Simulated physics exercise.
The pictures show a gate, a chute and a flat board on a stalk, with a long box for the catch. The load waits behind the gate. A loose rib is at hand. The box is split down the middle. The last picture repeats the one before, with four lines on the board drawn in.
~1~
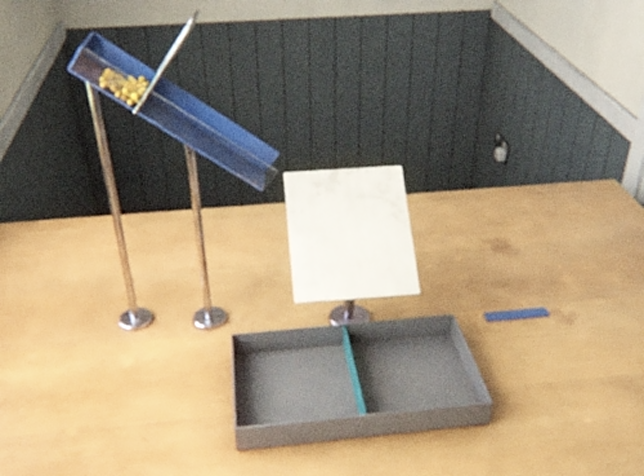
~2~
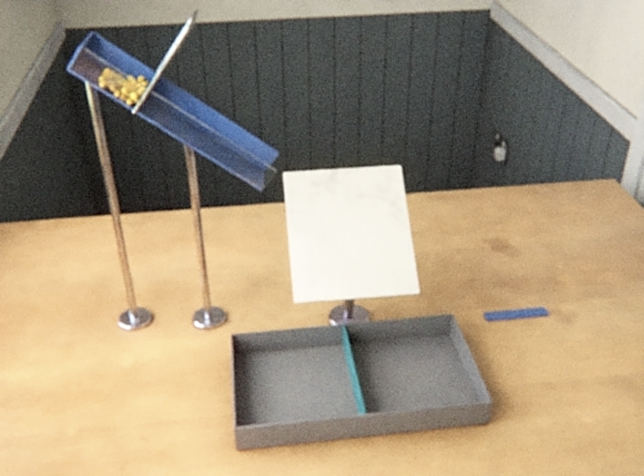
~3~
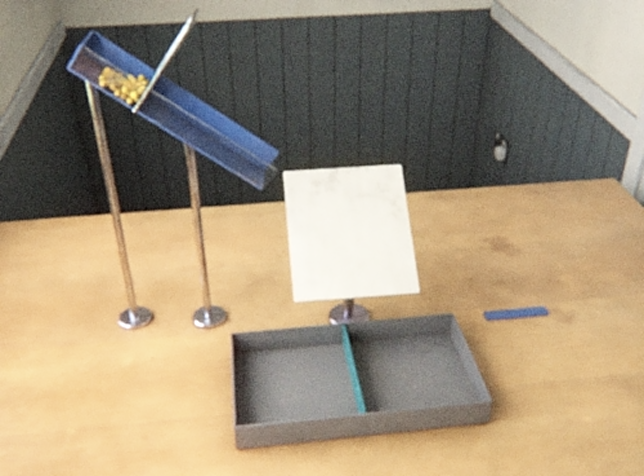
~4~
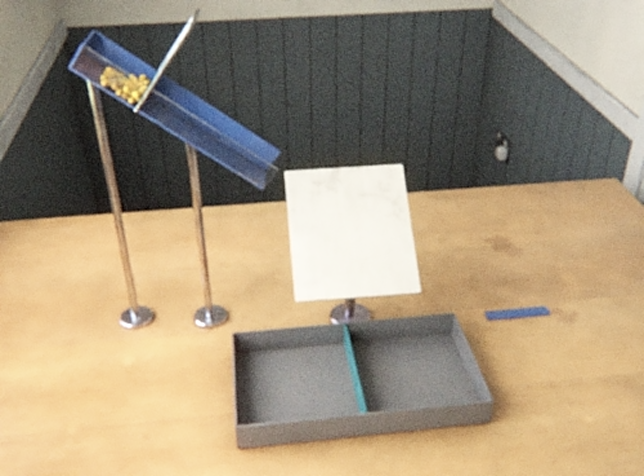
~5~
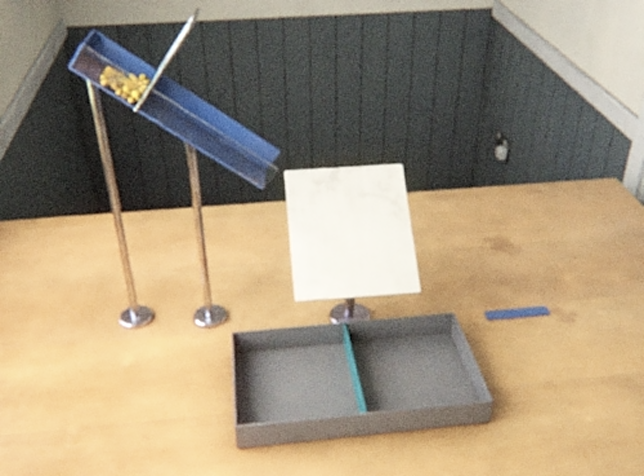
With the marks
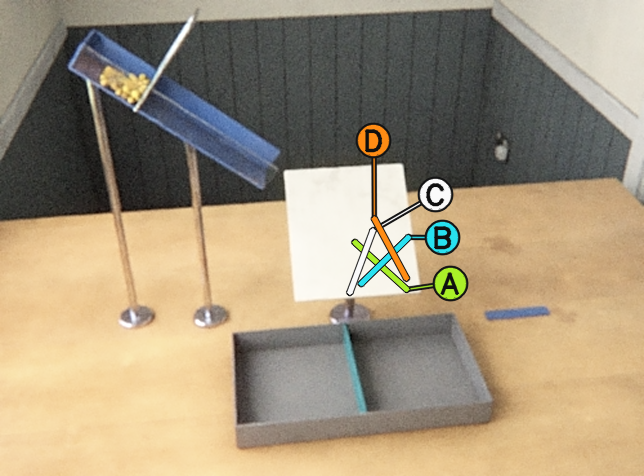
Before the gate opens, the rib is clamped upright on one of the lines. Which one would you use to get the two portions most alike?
I would pick line B.
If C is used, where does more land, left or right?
Left.
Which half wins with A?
The right half.
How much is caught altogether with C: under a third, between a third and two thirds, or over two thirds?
Line C gives over two thirds.
On the marked copy, line A from (354, 242) to (406, 289); line B from (408, 237) to (361, 283); line C from (372, 230) to (349, 292); line D from (374, 218) to (406, 278).
For line A, of what is caught, a small share in the left half, the bulk in the right.
For line B, of what is caught, close to two thirds in the left half, close to a third in the right.
For line C, of what is caught, the bulk in the left half, a small share in the right.
For line D, of what is caught, a small share in the left half, the bulk in the right.
